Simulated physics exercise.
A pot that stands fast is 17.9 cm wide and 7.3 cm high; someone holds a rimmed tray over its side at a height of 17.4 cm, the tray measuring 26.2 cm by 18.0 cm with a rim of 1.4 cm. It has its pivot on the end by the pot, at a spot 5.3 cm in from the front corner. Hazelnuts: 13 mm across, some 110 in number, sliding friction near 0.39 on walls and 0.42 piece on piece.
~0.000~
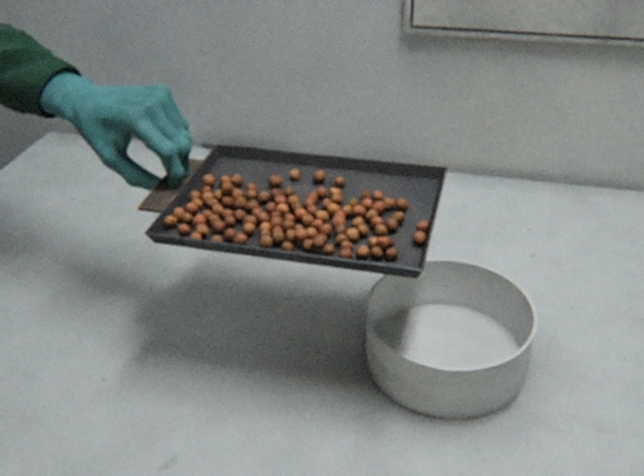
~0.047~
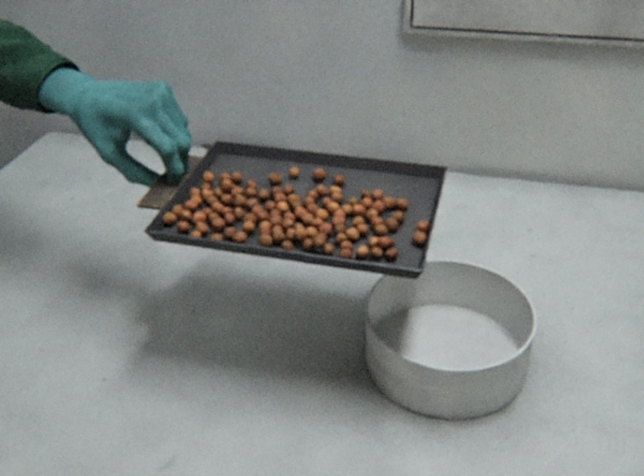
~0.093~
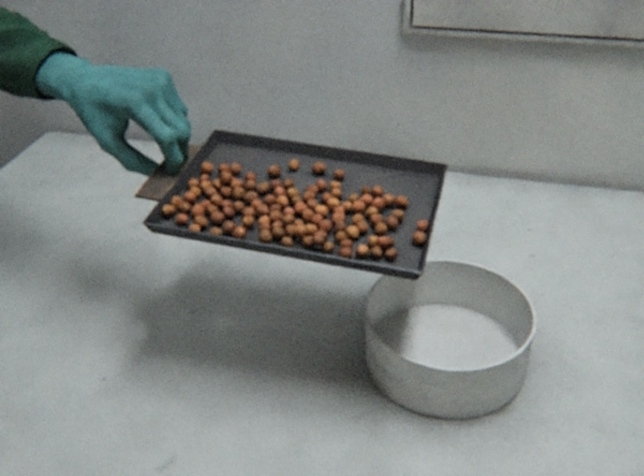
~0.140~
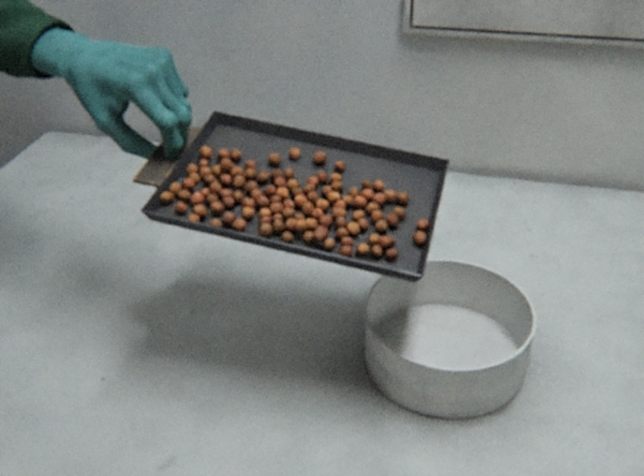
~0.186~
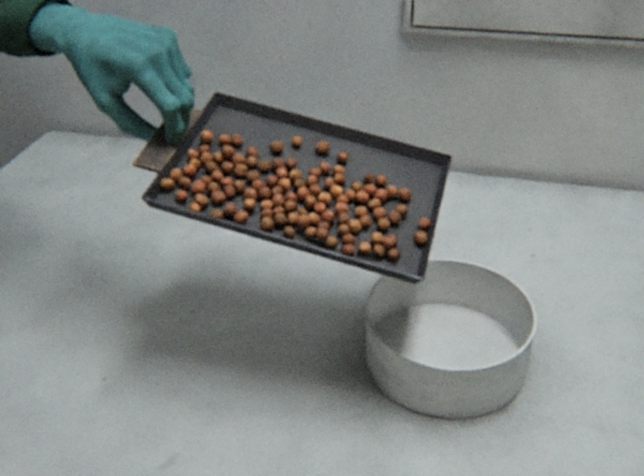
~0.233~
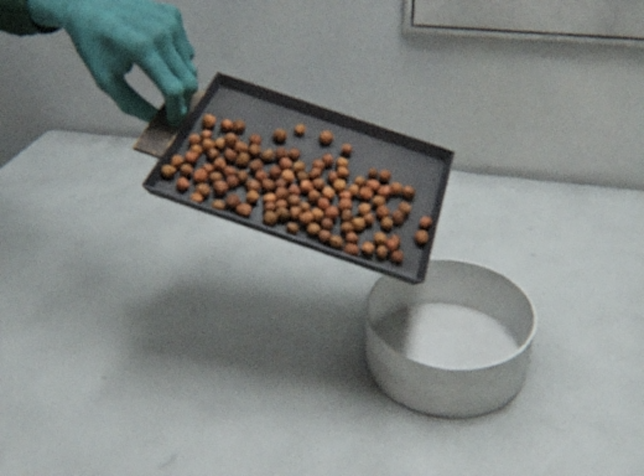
A dark rimmed tray of small, round, orange-brown pieces starts out nearly level, held at its left end by a teal-gloved hand beside a pale round pot on a light tabletop. The hand then lifts that end steadily, slanting the tray down toward the right, while the pieces stay spread across it.
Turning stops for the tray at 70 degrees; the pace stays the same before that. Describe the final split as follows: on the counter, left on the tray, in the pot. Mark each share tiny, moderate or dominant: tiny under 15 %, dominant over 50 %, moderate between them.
Counter: Dominant, tray: Tiny, pot: Moderate.
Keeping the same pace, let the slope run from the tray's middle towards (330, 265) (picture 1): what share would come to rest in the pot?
Estimate: Some 10 per cent.
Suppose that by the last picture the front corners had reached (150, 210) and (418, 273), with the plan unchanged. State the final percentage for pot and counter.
In the pot: 25 per cent; on the counter: 75 per cent.
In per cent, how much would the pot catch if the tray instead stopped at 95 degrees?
That would give about 40 per cent.
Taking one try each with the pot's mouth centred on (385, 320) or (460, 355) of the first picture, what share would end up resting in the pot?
I'd say some 35 per cent for the first and some 90 per cent for the second.
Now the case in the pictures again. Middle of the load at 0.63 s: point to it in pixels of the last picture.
Estimated load position: Around (393, 236).
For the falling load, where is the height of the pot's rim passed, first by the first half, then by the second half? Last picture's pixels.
Around (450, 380), then (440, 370).
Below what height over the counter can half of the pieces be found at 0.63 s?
Some 20 cm above the counter.
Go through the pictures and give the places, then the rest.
Tray tilt 0 degrees, front corners at (152, 231) and (417, 266); middle of the pieces at (289, 219); pot at (450, 309), in the first frame.
Tray tilt 1 degrees, front corners at (152, 228) and (417, 267); middle of the pieces at (289, 218), in the second frame.
Tray tilt 4 degrees, front corners at (150, 220) and (417, 268), lowest corner right front; middle of the pieces at (289, 213), in the third frame.
Tray tilt 9 degrees, front corners at (149, 208) and (418, 271), lowest corner right front; middle of the pieces at (289, 205), in the fourth frame.
Tray tilt 14 degrees, front corners at (149, 196) and (419, 273), lowest corner right front; middle of the pieces at (291, 198), in the fifth frame.
Tray tilt 19 degrees, front corners at (150, 183) and (419, 275), lowest corner right front; middle of the pieces at (294, 191); pot at (450, 308). Its pace works out near 110 degrees a second, in the sixth frame.
After 0.47 s, tilt 45 degrees; the tray holds 100 %, the pot 0 %.
Then, at 0.63 s, tilt 62 degrees; the tray holds 85 %, the pot 0 %.
After 0.91 s, tilt 70 degrees; the tray holds 20 %, the pot 30 %.
At rest (2.7 s), counter 60 %, tray 0 %, pot 40 %.
